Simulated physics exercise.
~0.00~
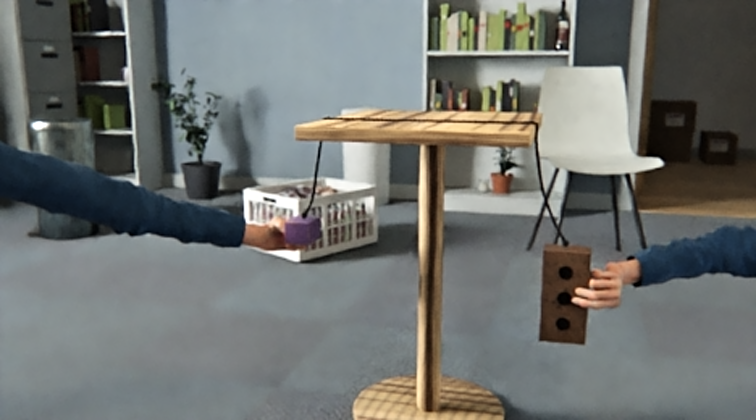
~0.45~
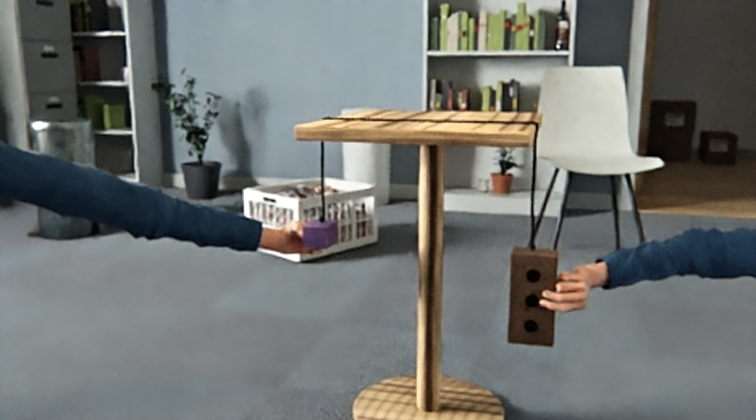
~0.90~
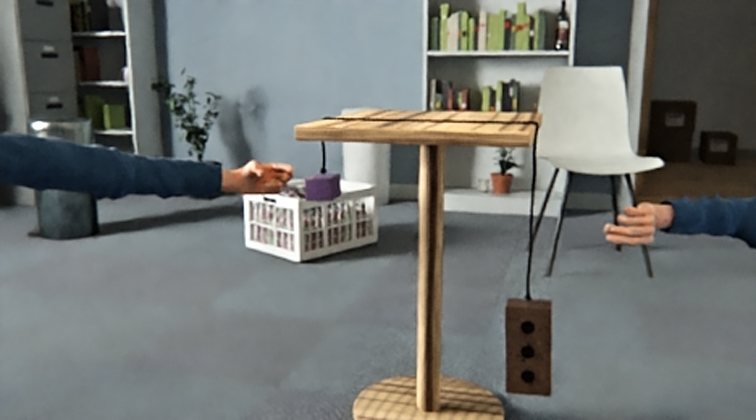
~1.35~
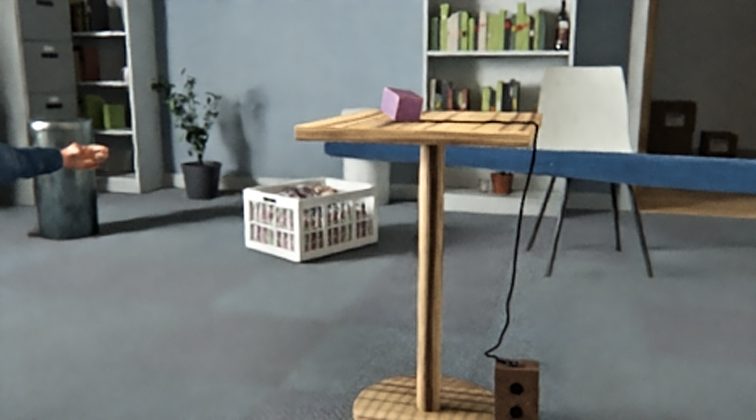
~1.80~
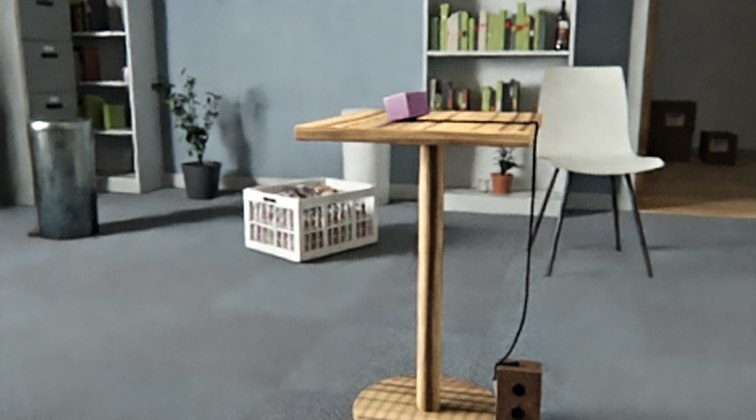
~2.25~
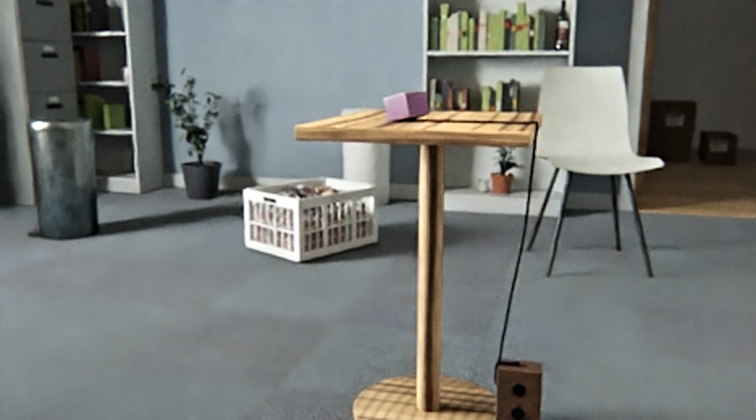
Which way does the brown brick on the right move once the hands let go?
The brown brick moves down, dropping beside the table until it rests on the floor.
The video shows two hands holding a purple block and a brown brick on one dark shoelace over a wooden side table. Once released, the brick drops to the floor on the right, and the block is pulled up onto the tabletop, where it stays.
